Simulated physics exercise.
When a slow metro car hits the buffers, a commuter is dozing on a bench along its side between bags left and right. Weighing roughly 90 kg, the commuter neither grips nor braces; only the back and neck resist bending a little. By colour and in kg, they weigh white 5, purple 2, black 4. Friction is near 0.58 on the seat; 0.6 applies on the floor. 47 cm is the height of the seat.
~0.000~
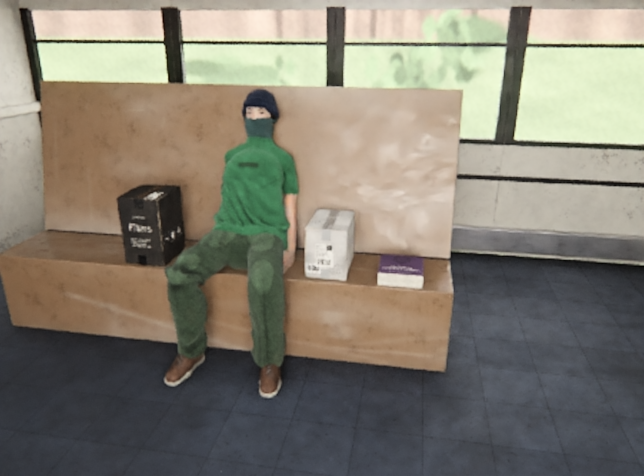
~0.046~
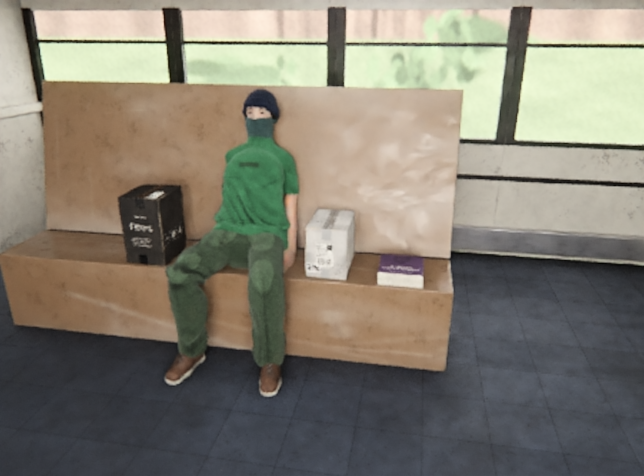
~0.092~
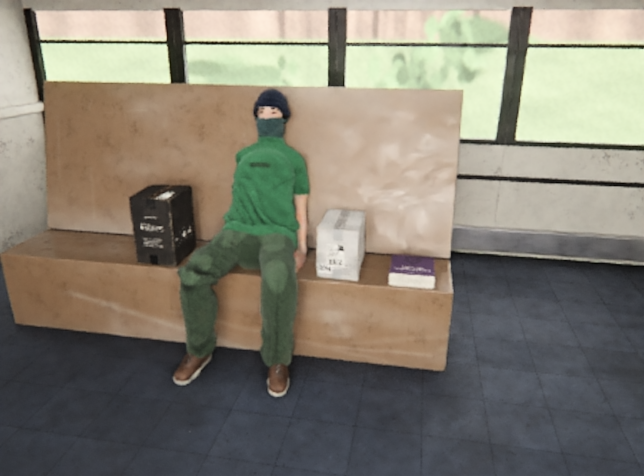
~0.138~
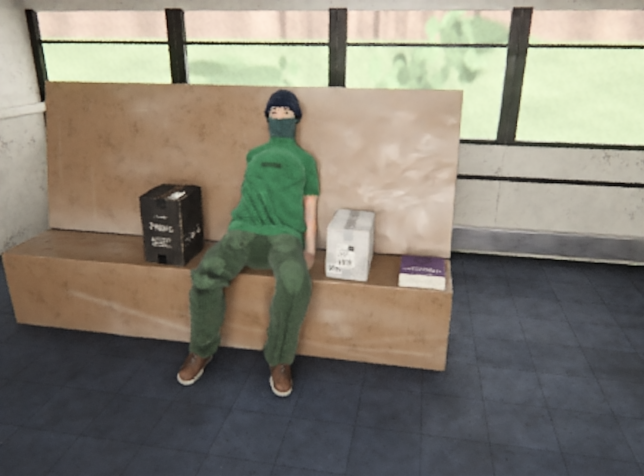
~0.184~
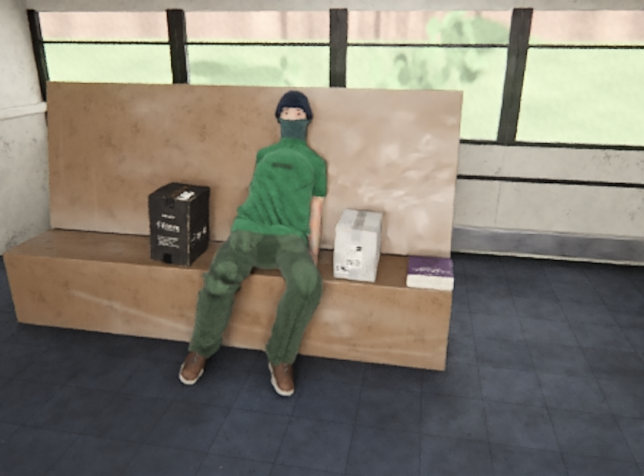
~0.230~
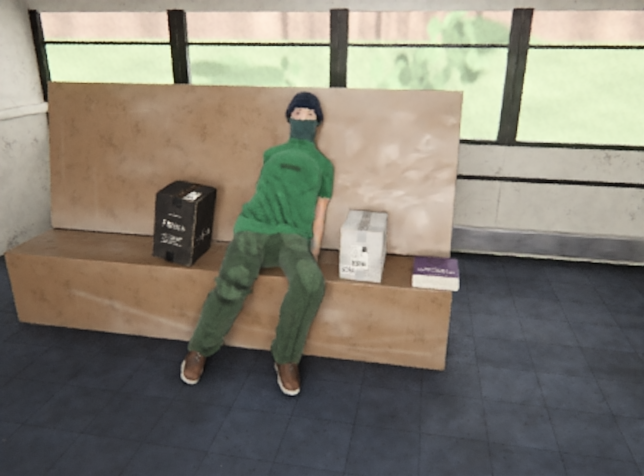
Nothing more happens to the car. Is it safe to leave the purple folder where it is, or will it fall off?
Retained.
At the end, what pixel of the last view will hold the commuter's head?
I'd say about pixel (378, 204).
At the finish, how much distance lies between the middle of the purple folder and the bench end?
It comes to rest close to 5 cm short of it.
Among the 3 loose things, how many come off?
0 in total.
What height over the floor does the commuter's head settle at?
The head ends up around 85 centimetres high.
After 0.40 s the purple folder is 6 cm short of the bench end, tilted 0°, near (440, 273) in the last picture's view; the black pack 146 cm short of the bench end, tilted 25°.
After 0.65 s the purple folder is 6 cm short of the bench end, tilted 0°, near (440, 273) in the last picture's view.
After 1.05 s the purple folder is 6 cm short of the bench end, tilted 0°, near (440, 273) in the last picture's view; the black pack 154 cm short of the bench end, tilted 0°.
Final state at 2.7 s, white holdall stays on; purple folder stays on; black pack stays on; commuter's hips keep to the seat.
